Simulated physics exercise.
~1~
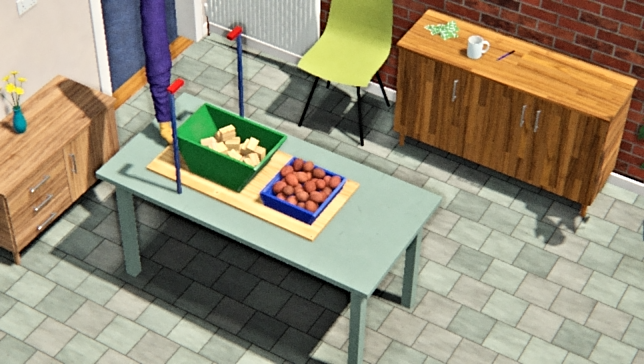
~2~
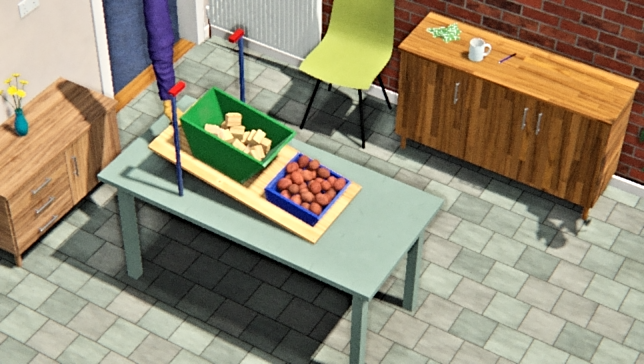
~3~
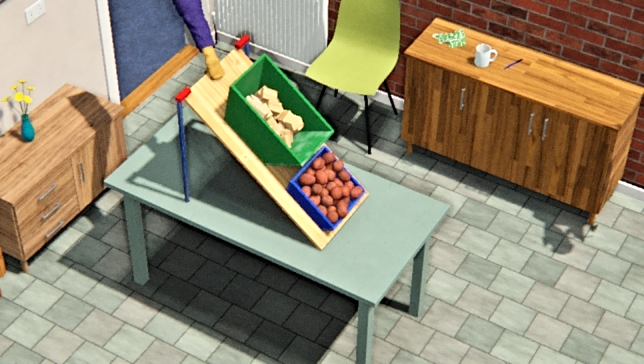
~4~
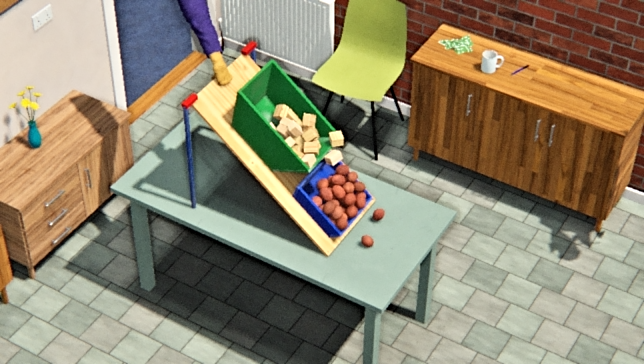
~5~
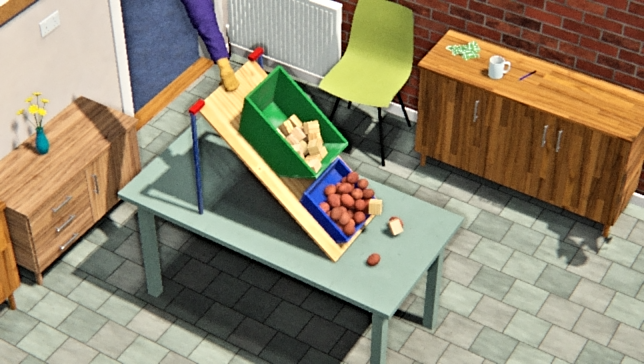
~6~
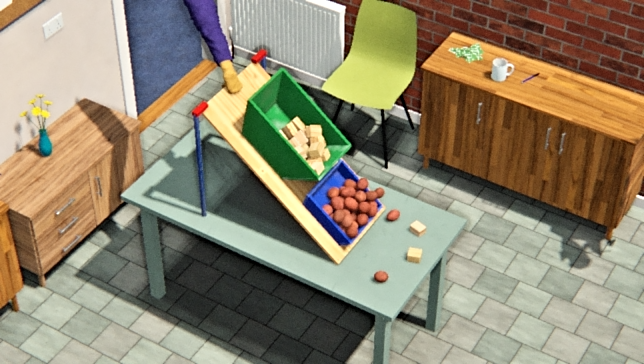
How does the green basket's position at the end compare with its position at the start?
At the start the green basket sits level on the flat board, low over the table. By the end it is higher up and farther to the right, tilted steeply with the raised board.
The clip opens on a wooden board lying flat on a grey-green table, carrying a green basket of timber offcuts and a blue basket of red potatoes. A person in a purple sleeve and yellow glove lifts the board's left end, and it tips steeply down to the right. As it reaches the red-topped stops, the offcuts slump toward the lower end of the green basket. Potatoes and offcuts spill onto the table. The clip ends with the board held steep, two offcuts and a few potatoes lying loose, and most of both loads still in their baskets.
